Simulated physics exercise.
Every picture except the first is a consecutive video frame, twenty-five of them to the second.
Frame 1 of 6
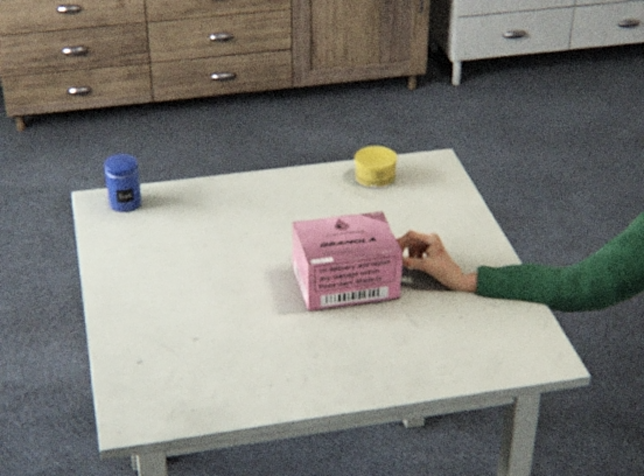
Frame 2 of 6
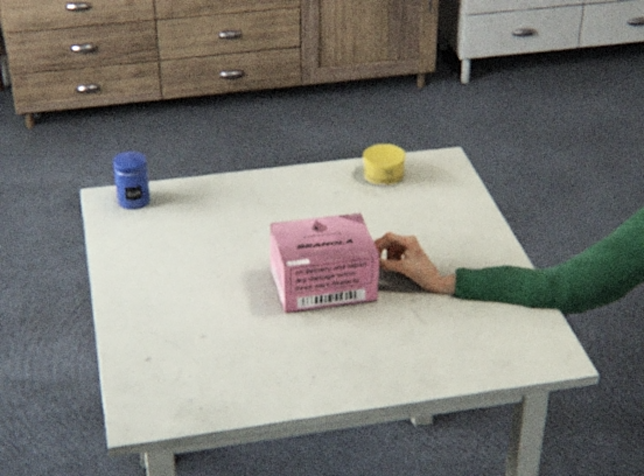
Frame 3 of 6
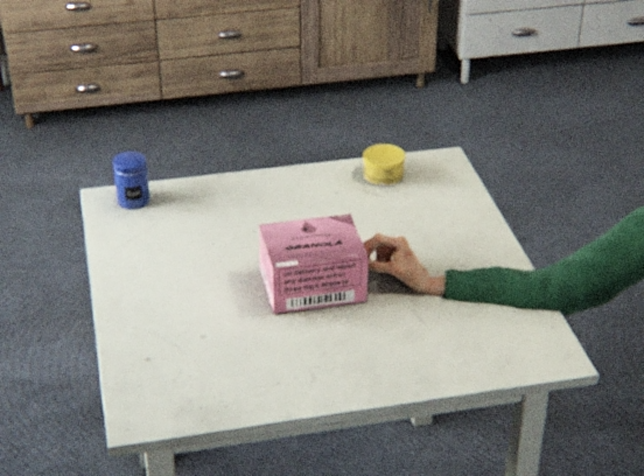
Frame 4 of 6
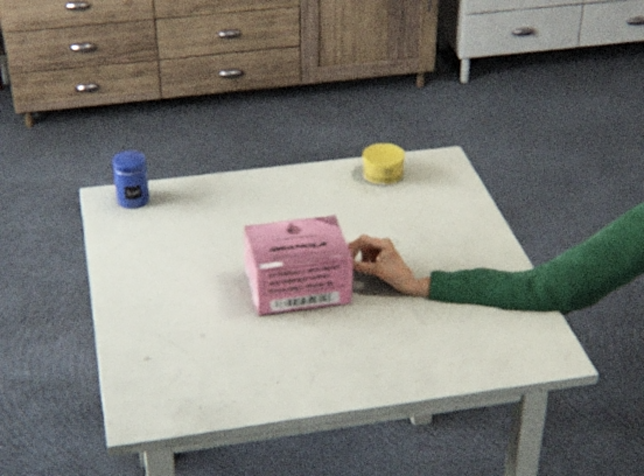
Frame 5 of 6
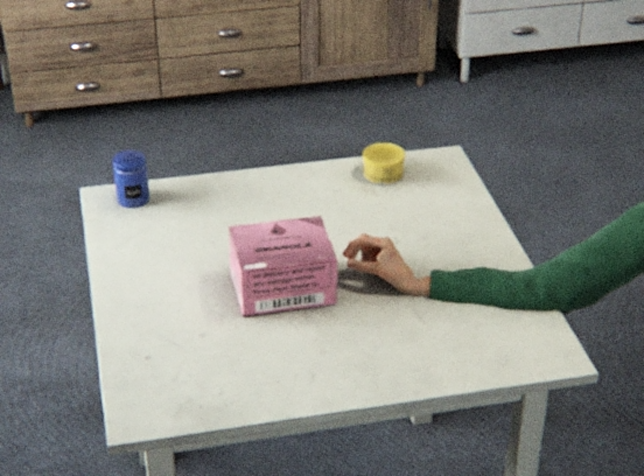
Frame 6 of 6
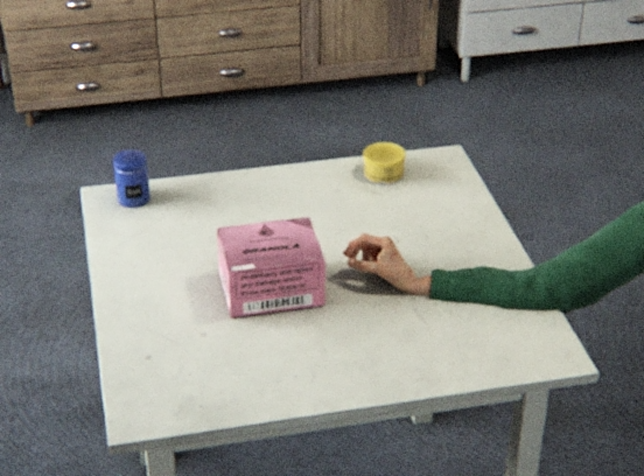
In a room with drawers along the back, a pink box sits on a white table with a blue container and a yellow one behind it. A green-sleeved hand at its right side pushes the box a short way left, then stays back as the box slides slightly farther left.
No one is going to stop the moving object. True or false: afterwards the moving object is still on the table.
True.
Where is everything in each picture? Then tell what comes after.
The first picture shows under the hand; pink box (346, 260).
The second picture shows under the hand; pink box (323, 262).
The third picture shows under the hand; pink box (313, 263).
The fourth picture shows pink box (298, 264).
The fifth picture shows pink box (283, 265) slid a little.
The sixth picture shows pink box (271, 267) slid a little.
Then, 0.10 s after the last picture, pink box slid a little near (254, 269).
Then, 0.40 s after the last picture, pink box slid a little near (252, 269).
At rest, moved from the start, pink box. Seen from the same camera at the end, pink box near (252, 269).
